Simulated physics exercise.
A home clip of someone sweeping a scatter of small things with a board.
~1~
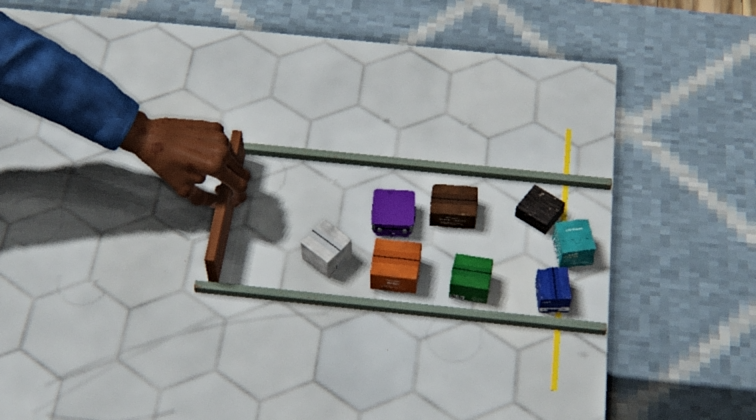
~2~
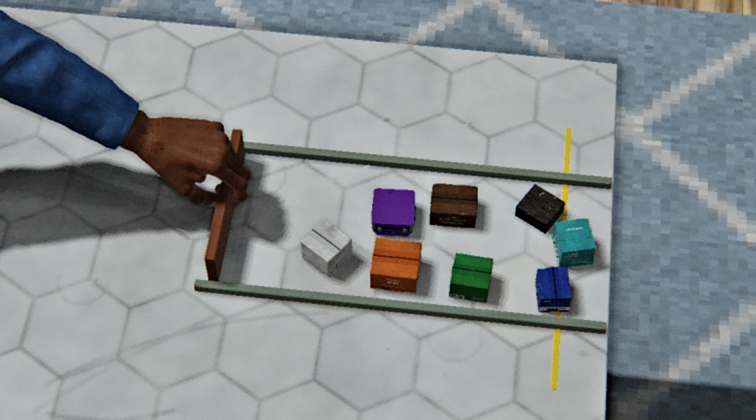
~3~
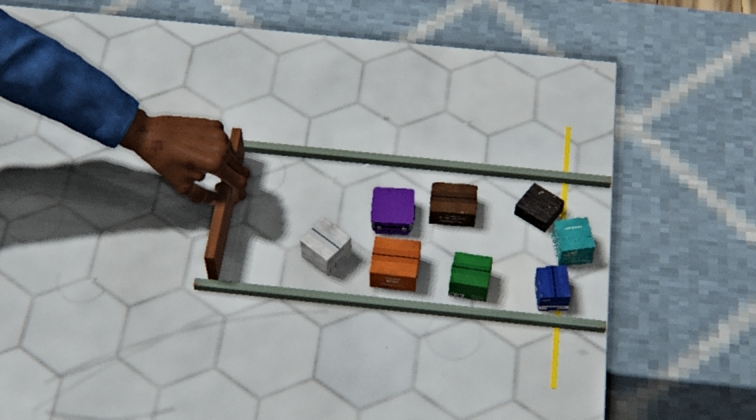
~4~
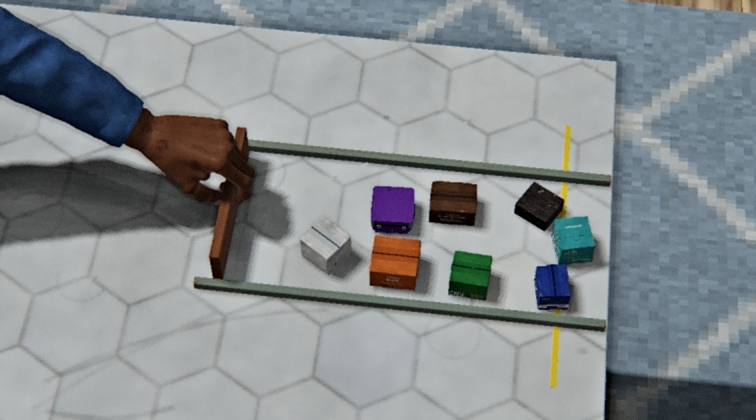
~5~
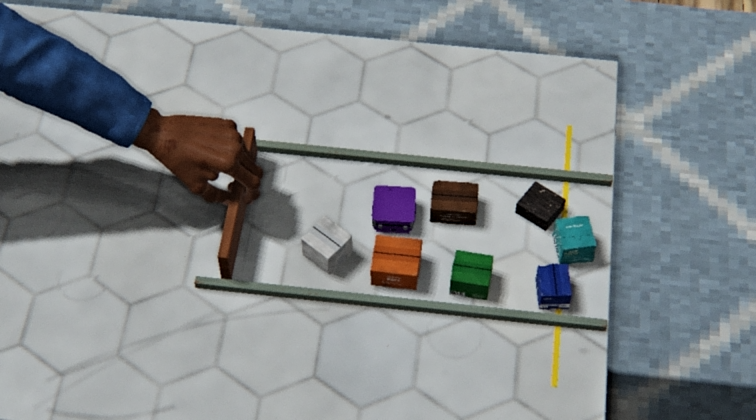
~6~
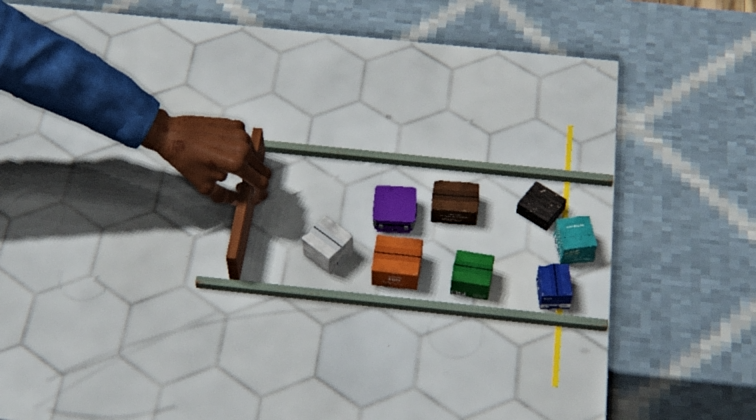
In the video, a hand holds a brown board upright between two rails on a pale tiled surface and slides it slightly to the right, while the colored boxes scattered ahead, some near a yellow line, stay essentially still.
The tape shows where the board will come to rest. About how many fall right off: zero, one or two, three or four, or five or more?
Here the number that fall off is five or more.
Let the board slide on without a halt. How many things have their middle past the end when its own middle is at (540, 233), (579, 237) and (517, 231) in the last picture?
Place by place, 3, 6 and 3.
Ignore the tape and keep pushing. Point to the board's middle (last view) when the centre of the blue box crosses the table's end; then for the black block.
Near (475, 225) and (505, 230).
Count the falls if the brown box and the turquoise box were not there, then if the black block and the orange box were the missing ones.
Fallen: 3, and 3 in the other try.
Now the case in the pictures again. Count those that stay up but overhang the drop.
Overhanging: 0.
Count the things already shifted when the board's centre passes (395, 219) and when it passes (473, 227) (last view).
At the one place 5, at the other 8.
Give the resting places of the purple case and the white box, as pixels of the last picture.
Near (585, 230) and (582, 261).
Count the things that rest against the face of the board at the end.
2 of them.
Soon after, none off yet; turquoise box at rest near (575, 240); blue box at rest near (554, 287); black block at rest near (541, 206).
Then, none off yet; turquoise box at rest near (575, 240); blue box moved about its own width near (590, 296); black block moved about its own width near (570, 205).
By the end, the number that fall off is five or more; fallen, orange box, brown box, green box, black block, blue box and turquoise box.
